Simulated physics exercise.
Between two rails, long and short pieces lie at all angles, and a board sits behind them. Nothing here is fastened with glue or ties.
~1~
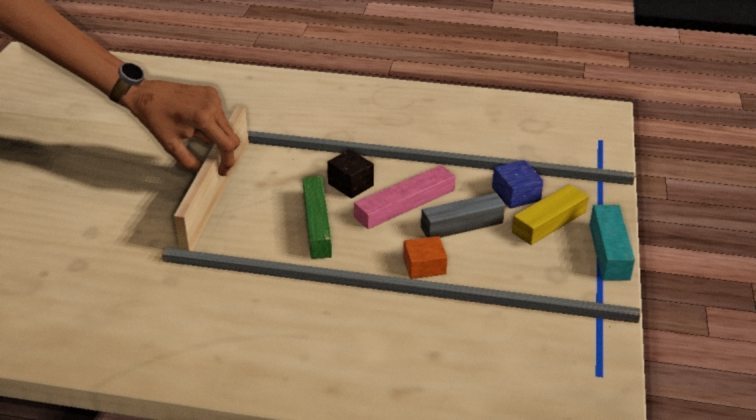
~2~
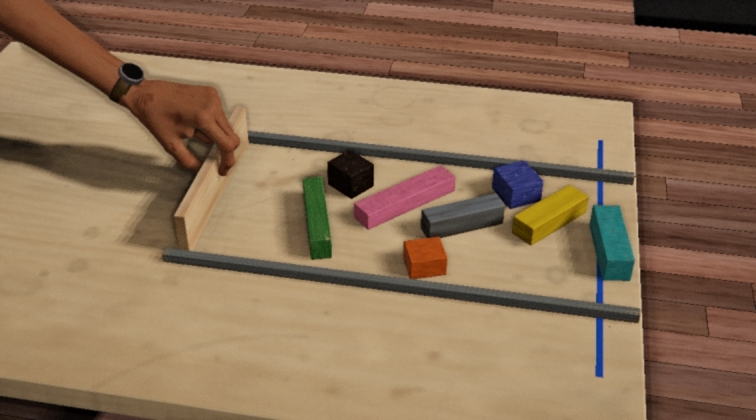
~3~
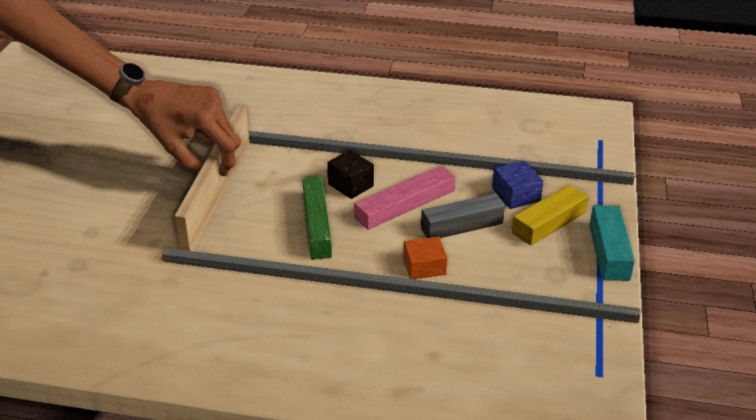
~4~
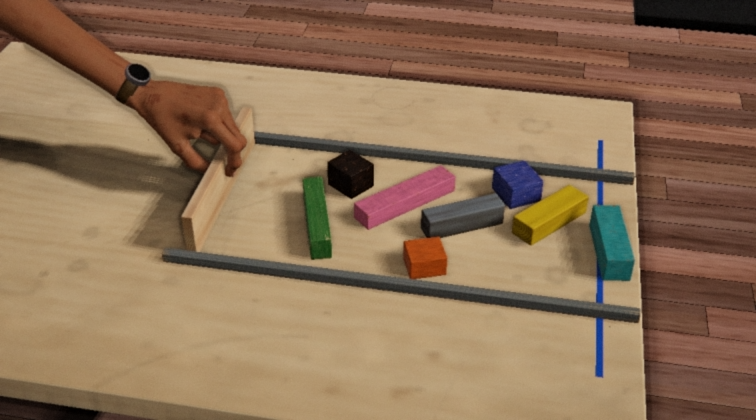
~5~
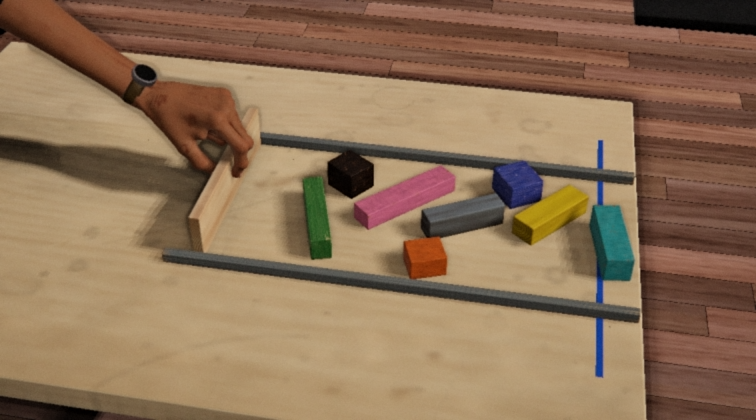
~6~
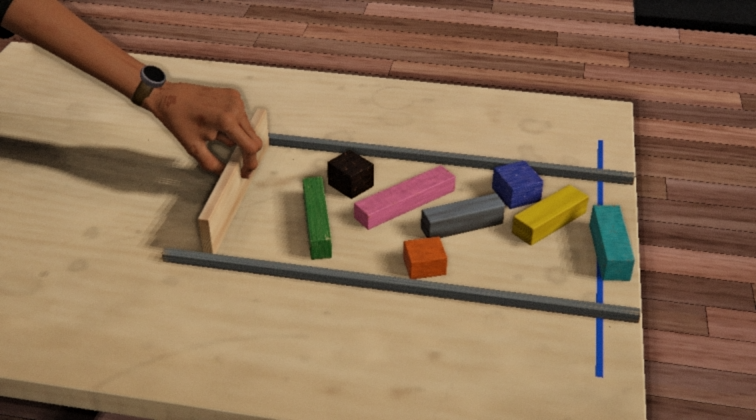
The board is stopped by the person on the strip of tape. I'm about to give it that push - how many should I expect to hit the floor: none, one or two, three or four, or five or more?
Expect five or more.
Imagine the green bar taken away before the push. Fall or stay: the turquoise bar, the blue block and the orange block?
The turquoise bar tumbles off; the blue block comes down; the orange block does not fall.
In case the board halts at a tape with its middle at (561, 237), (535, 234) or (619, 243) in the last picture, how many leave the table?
So, one try after another, the floor gets 3, then 2, then 6.
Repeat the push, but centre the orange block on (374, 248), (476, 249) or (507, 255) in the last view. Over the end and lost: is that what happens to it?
In turn: Stays put, stays put, stays put.
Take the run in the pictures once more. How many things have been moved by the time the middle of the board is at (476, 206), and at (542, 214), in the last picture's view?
I make it 8 at the first spot and 8 at the other.
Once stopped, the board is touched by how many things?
So the total is 2.
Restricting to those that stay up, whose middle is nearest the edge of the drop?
Going by centres, it is the orange block.
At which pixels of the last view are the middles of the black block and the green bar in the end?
Near (620, 198) and (612, 253).
Soon after, none off yet; turquoise bar at rest near (611, 242); yellow stick at rest near (551, 214); blue block at rest near (517, 184).
At rest, the number that fall off is five or more; fallen, pink bar, grey stick, blue block, yellow stick and turquoise bar.
